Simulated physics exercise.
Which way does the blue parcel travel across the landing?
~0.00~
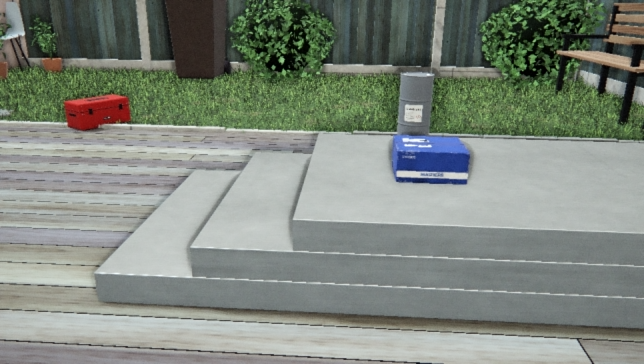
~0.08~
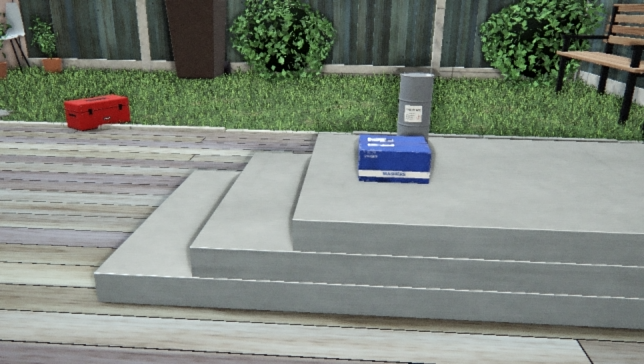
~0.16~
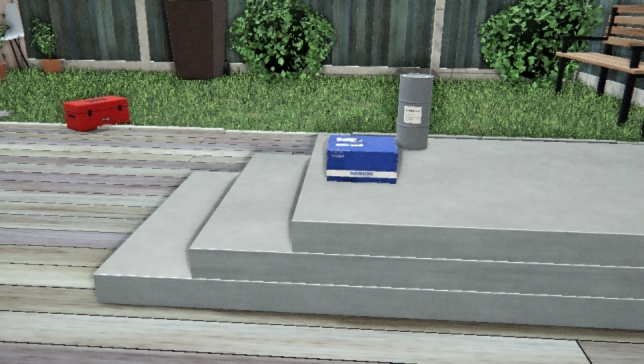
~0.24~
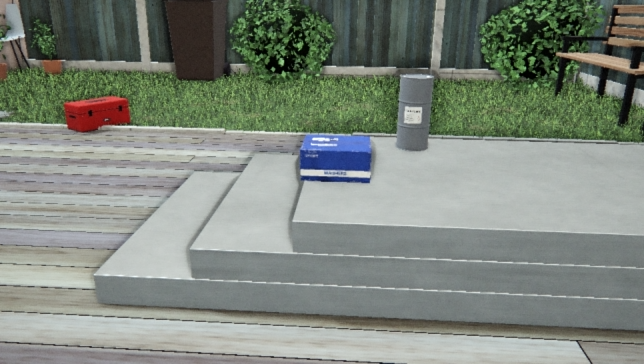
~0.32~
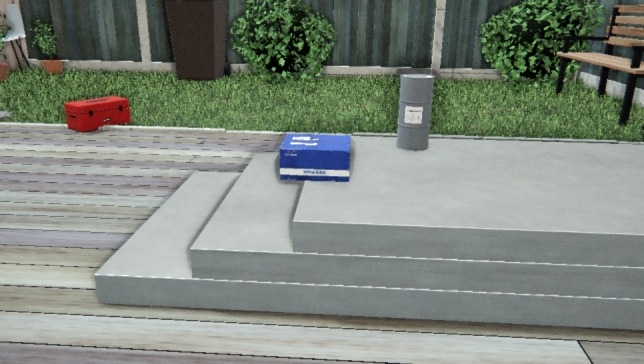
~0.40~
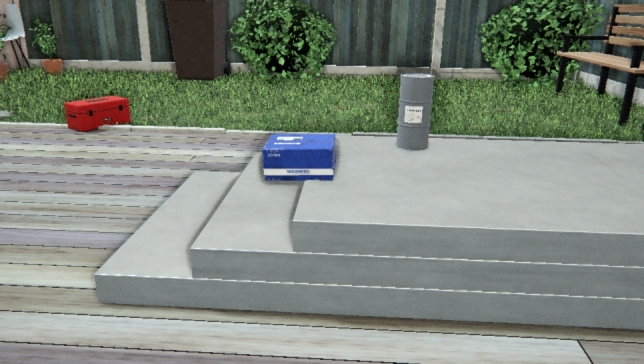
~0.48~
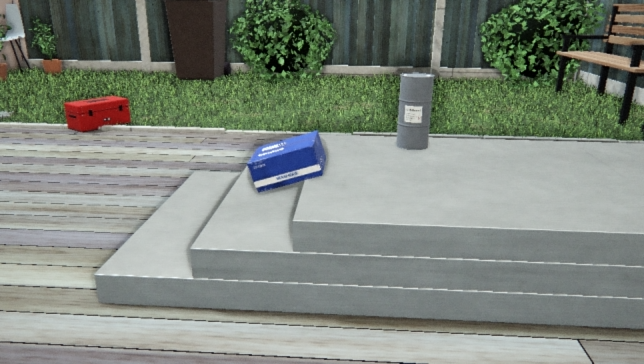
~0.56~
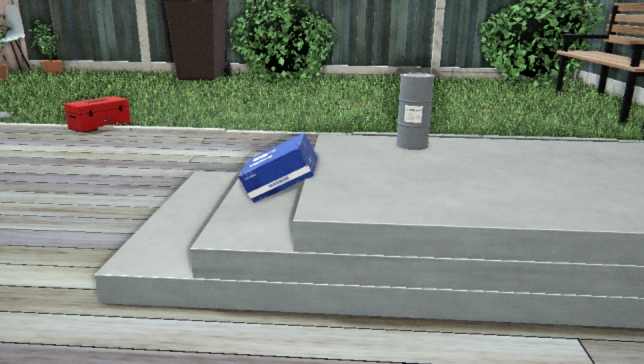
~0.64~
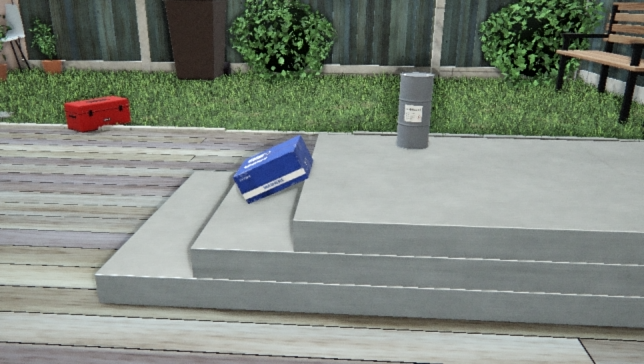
The blue parcel travels to the left, away from the grey canister and toward the steps.
A blue parcel slides left off a grey landing and ends tilted on the steps.
